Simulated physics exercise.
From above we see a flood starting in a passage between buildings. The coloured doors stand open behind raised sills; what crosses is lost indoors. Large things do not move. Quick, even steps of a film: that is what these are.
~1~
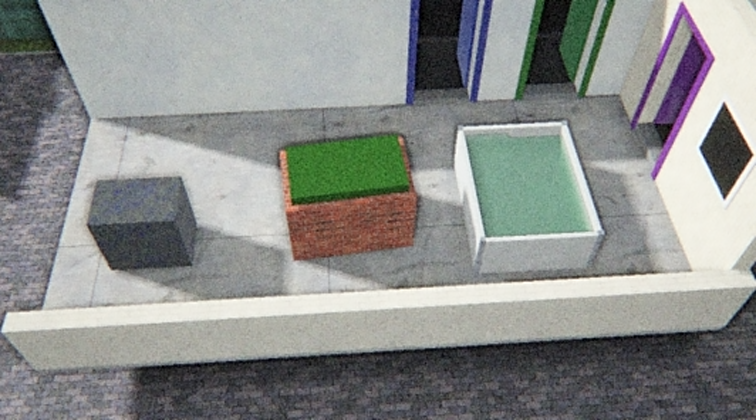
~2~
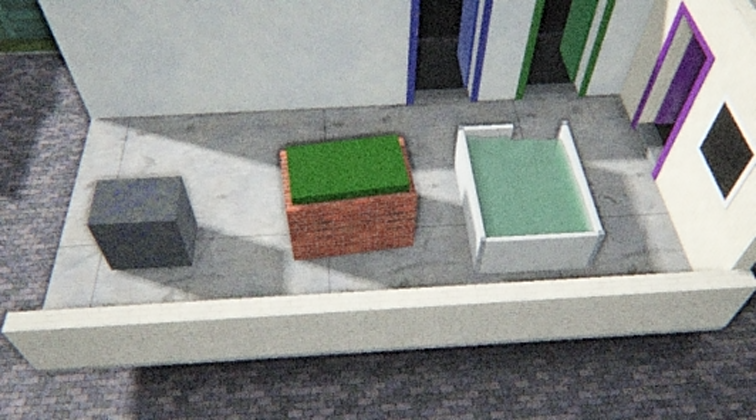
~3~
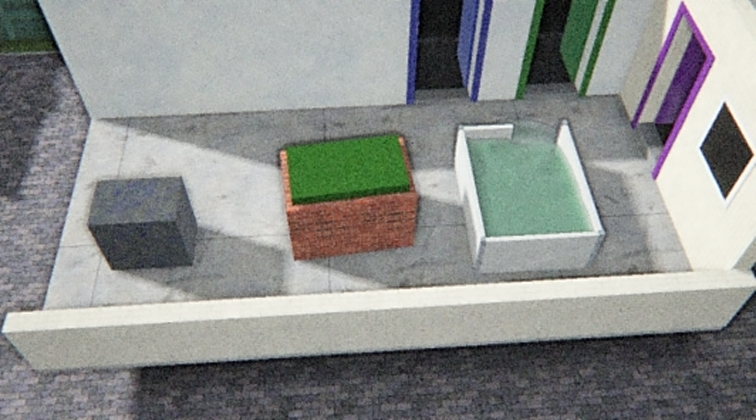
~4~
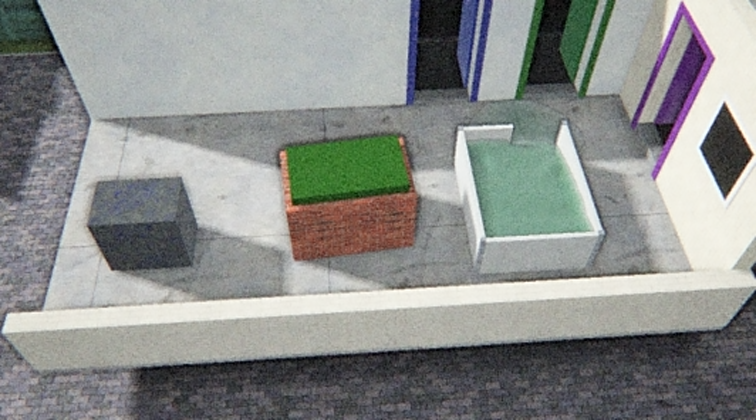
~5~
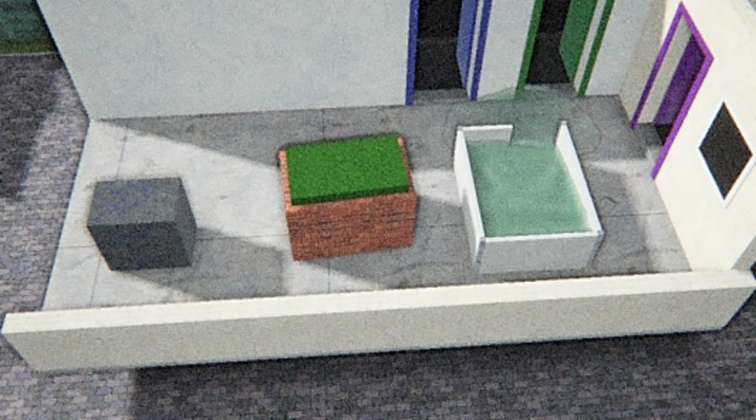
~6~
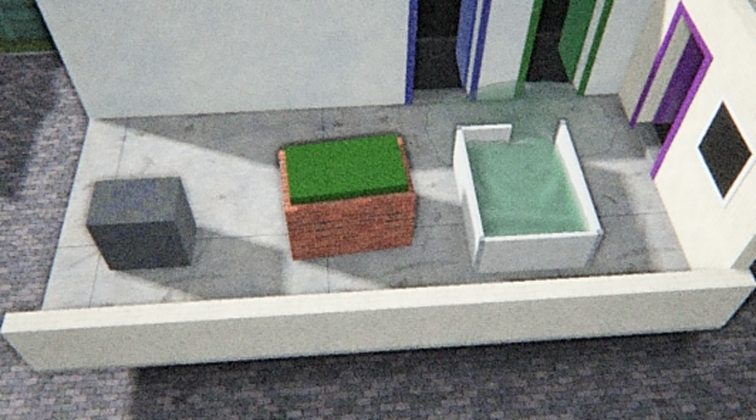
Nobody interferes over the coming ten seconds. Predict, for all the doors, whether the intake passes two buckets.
Purple door: Two pails at most. Green door: Over two pails. Blue door: Over two pails.
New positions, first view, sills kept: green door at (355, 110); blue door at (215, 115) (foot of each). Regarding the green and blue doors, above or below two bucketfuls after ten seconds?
Note: Green lets in too little; blue lets in too little.
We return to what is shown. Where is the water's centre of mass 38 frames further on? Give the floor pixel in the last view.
The water's middle lies around (486, 186).
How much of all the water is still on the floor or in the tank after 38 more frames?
That works out to about 70 percent.
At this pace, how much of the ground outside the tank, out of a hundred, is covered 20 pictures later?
I reckon around 45 %.
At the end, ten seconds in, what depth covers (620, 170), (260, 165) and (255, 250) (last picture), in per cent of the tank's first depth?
Readings in order: Around 4, 2 and 2 %.
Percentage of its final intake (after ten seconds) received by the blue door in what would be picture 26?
Around 80 %.
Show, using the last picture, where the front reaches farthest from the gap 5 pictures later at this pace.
Front's tip: Near (351, 109).
A moment on, water covers 15 % of the floor; the purple door wet at the sill, nothing in, the green door far over two buckets in, the blue door under two buckets in.
Next, water covers 25 % of the floor; the purple door wet at the sill, nothing in, the green door far over two buckets in, the blue door over two buckets in.
Then, water covers 45 % of the floor; the purple door wet at the sill, nothing in, the green door far over two buckets in, the blue door over two buckets in.
Later, water covers 60 % of the floor; the purple door wet at the sill, nothing in, the green door far over two buckets in, the blue door over two buckets in.
In the end, water covers 80 % of the floor; the purple door wet at the sill, nothing in, the green door far over two buckets in, the blue door over two buckets in.
